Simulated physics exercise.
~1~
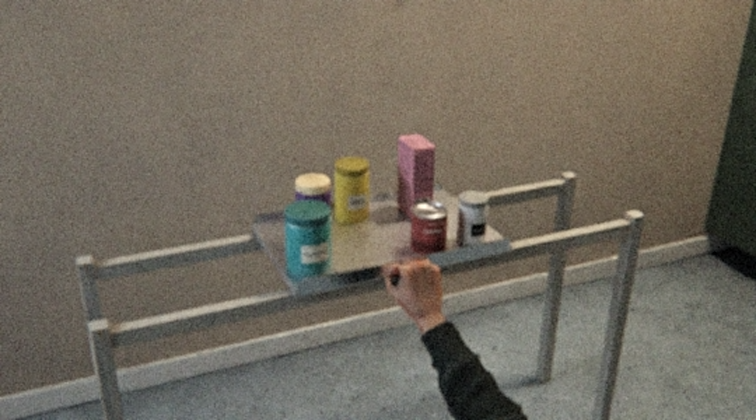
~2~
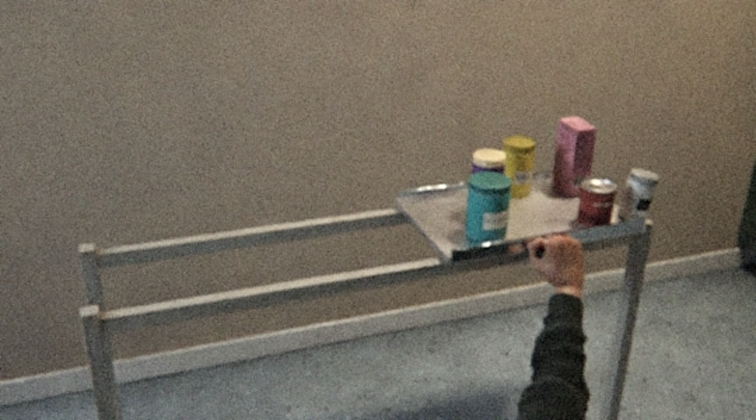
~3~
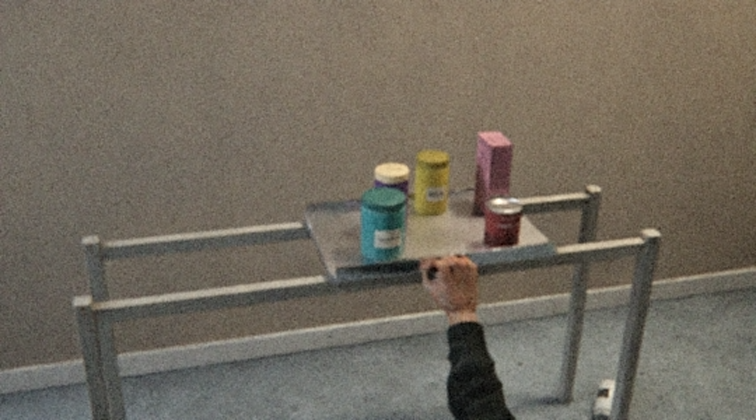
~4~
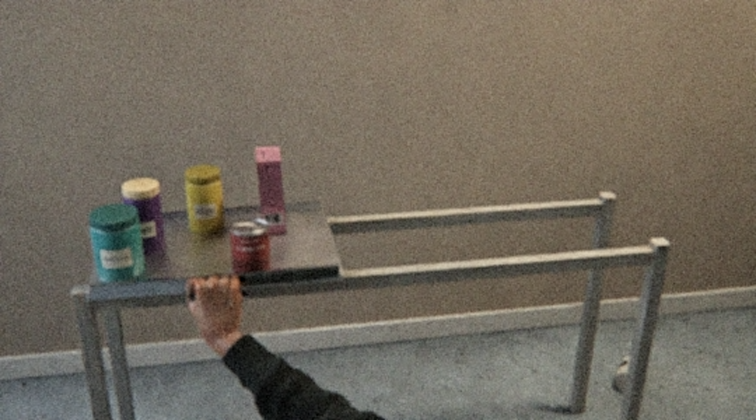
In a room with a plain wall and carpet, a hand slid a metal tray of jars, a tin and a pink packet right along a rack, then left to the other end; the white jar fell to the floor, while the rest stayed aboard.
